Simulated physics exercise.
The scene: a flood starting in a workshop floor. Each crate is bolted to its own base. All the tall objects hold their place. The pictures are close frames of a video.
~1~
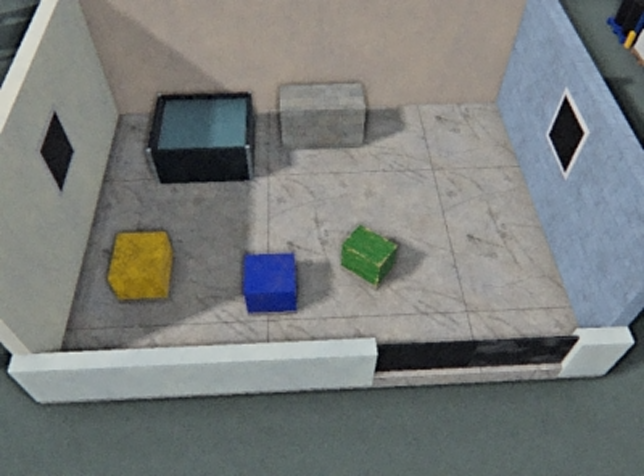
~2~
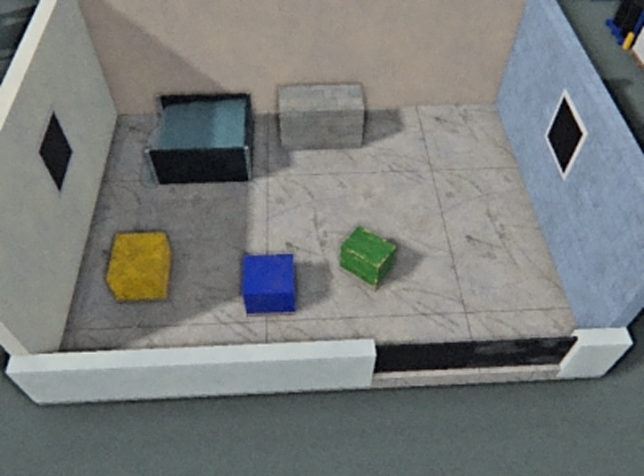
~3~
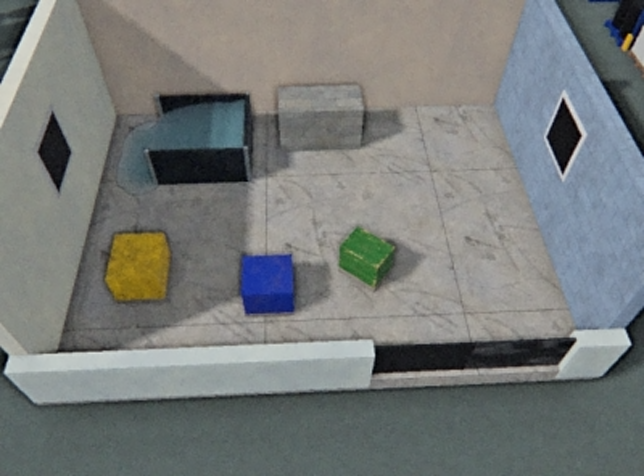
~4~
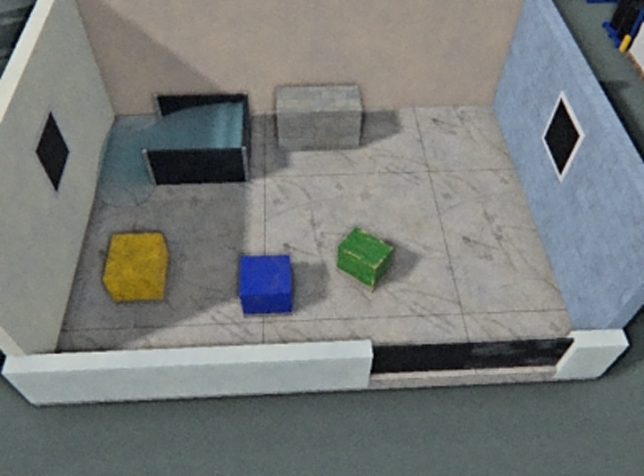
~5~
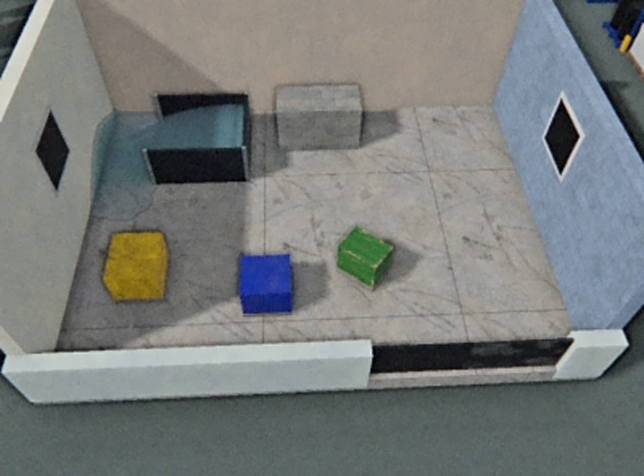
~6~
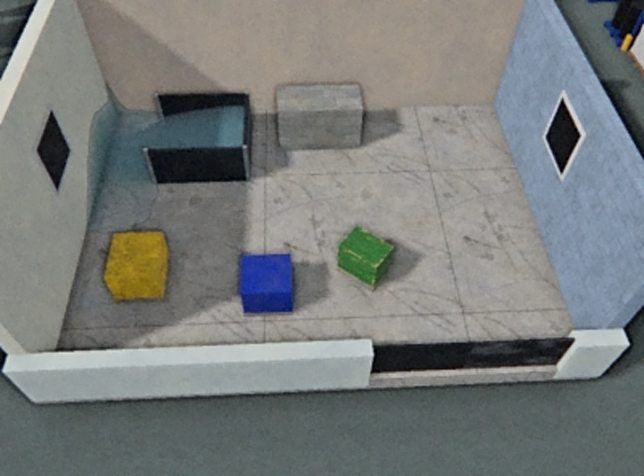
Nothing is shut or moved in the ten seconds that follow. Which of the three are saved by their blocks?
One by one: The yellow crate is wetted; the green crate escapes dry; the blue crate is wetted.
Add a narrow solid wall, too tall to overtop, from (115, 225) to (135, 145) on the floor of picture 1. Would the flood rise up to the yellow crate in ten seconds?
Yellow crate is topped.
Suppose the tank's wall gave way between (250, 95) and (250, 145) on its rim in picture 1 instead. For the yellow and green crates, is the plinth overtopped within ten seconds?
Then: Yellow crate stays dry; green crate is topped.
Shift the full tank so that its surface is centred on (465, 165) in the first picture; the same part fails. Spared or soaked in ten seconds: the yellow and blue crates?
Then: Yellow takes water; blue takes water.
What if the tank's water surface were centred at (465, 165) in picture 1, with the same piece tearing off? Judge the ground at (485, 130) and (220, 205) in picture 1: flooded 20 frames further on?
As listed: Free of water, wet.
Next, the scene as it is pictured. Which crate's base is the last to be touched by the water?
It is the green-painted one.
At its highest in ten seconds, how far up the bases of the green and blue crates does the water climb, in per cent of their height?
In turn 70 and 170 per cent.
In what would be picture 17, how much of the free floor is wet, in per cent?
About 25 per cent.
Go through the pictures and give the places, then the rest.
In the first picture, still water in the water tank at (202, 124).
In the second picture, the front is at (155, 186), out from the gap at (162, 146).
In the third picture, water pours out at (161, 147) and has run to (136, 192).
In the fourth picture, the front is at (127, 118), out from the gap at (159, 149).
In the fifth picture, water pours out at (160, 148) and has run to (91, 213).
In the sixth picture, water pours out at (160, 148) and has run to (88, 229).
A moment on, water covers 15 % of the floor; the yellow crate water round its plinth, the green crate not reached, the blue crate not reached.
Next, water covers 25 % of the floor; the yellow crate water round its plinth, the green crate not reached, the blue crate not reached.
Then, water covers 50 % of the floor; the yellow crate water round its plinth, the green crate water round its plinth, the blue crate water round its plinth.
Later, water covers 80 % of the floor; the yellow crate water round its plinth, the green crate water round its plinth, the blue crate water round its plinth.
In the end, water covers 100 % of the floor; the yellow crate was topped, the green crate stayed above the water, the blue crate was topped.
